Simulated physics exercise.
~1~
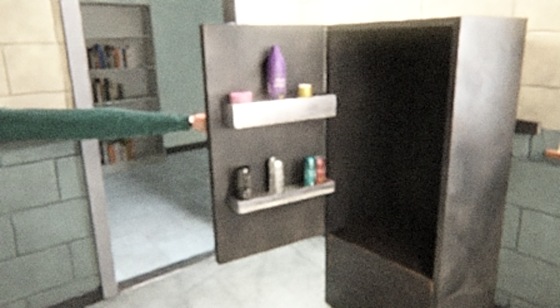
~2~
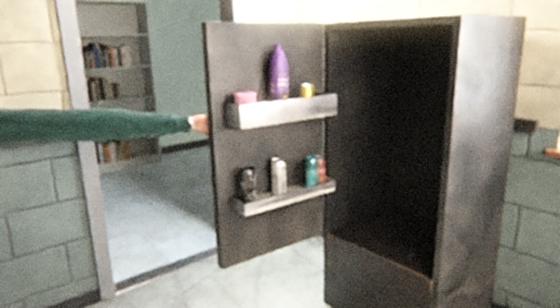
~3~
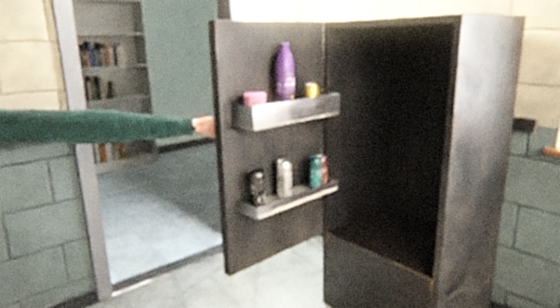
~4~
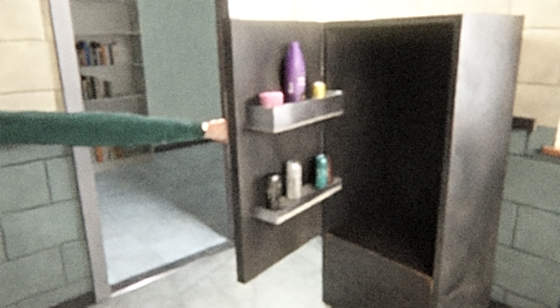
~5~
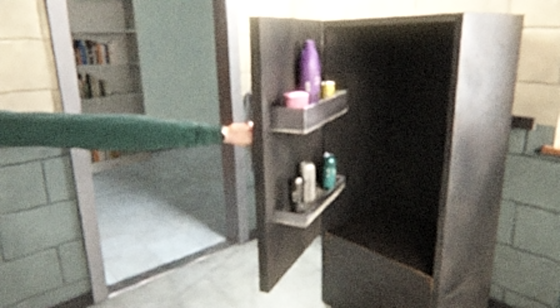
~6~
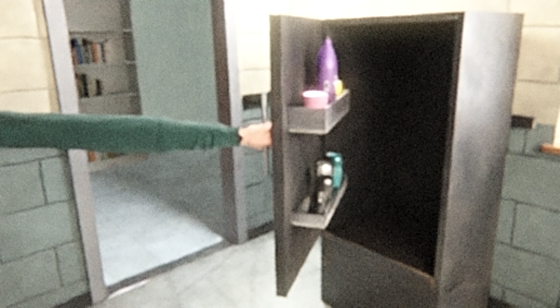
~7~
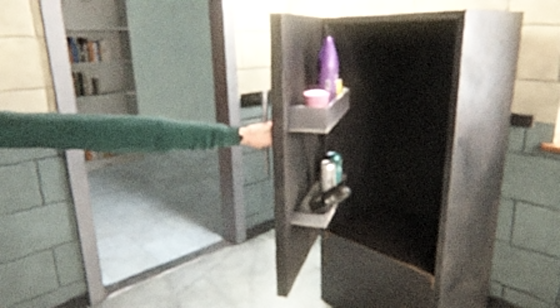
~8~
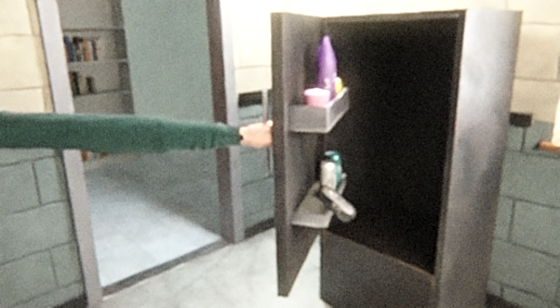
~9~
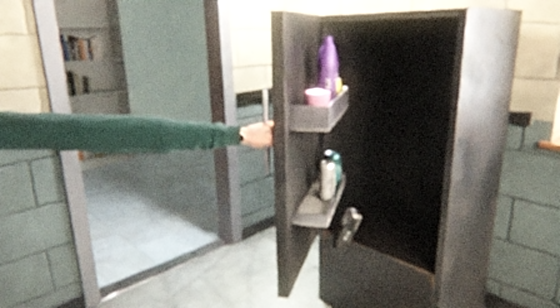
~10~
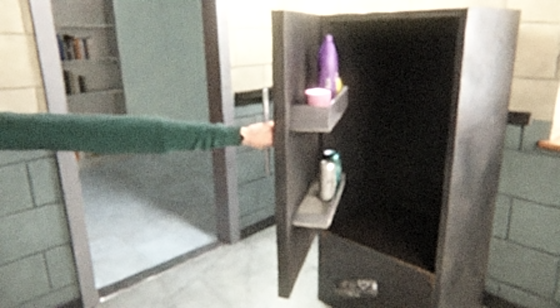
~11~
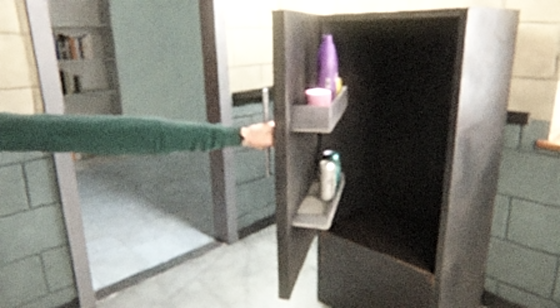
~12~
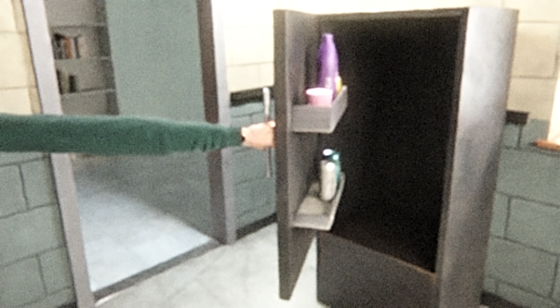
A dark, empty locker stands in a tiled room, seen from the front, its open door fitted with two racks, while a green-sleeved arm reaches in from the left beside a doorway showing bookshelves. The upper rack holds a pink tin, a tall purple bottle and a yellow can; the lower holds black, white and turquoise cans. The hand swings the door rightward, partly closing it, then stops abruptly. The black can tips, tumbles upside down off the lower rack and drops past the locker's base, turning onto its side. It falls out of sight, while the bottle, tin and other visible cans stay upright.
